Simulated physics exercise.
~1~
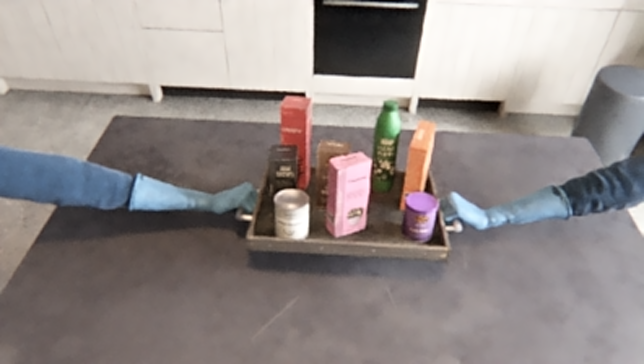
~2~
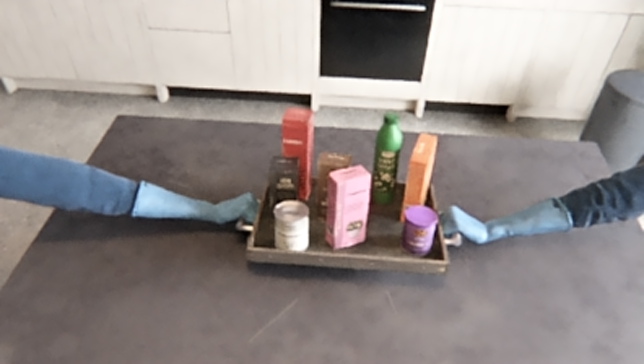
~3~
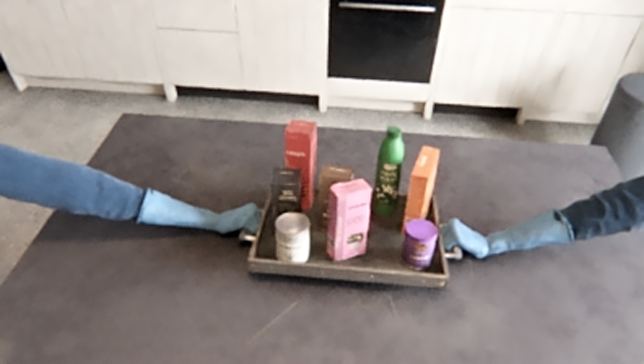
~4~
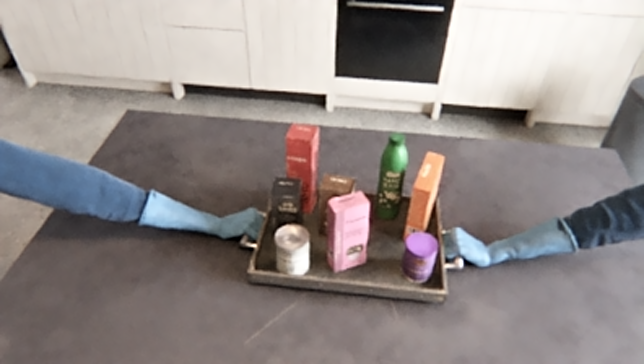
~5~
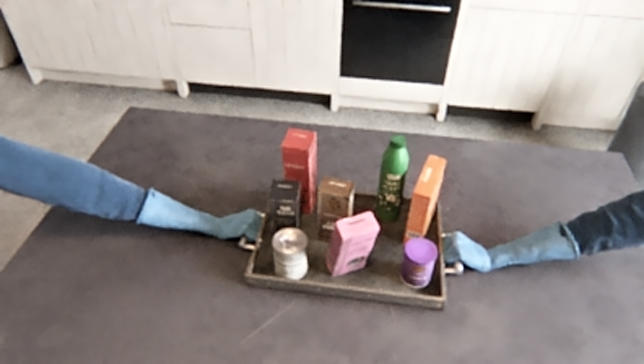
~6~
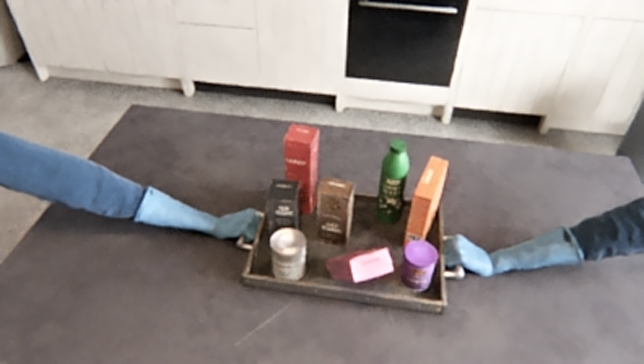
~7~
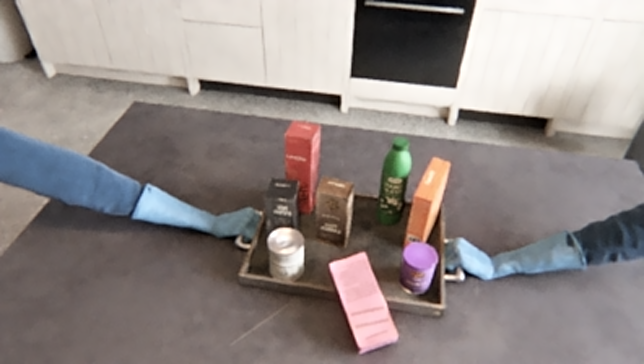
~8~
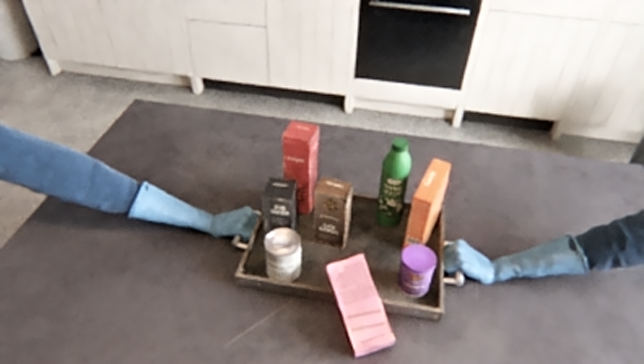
In the video, two gloved hands lower a tilted tray of cartons, tins and a green bottle flat onto a dark table; the pink packet topples forward over the near rim and ends lying off the tray, while the other items stay standing on it.
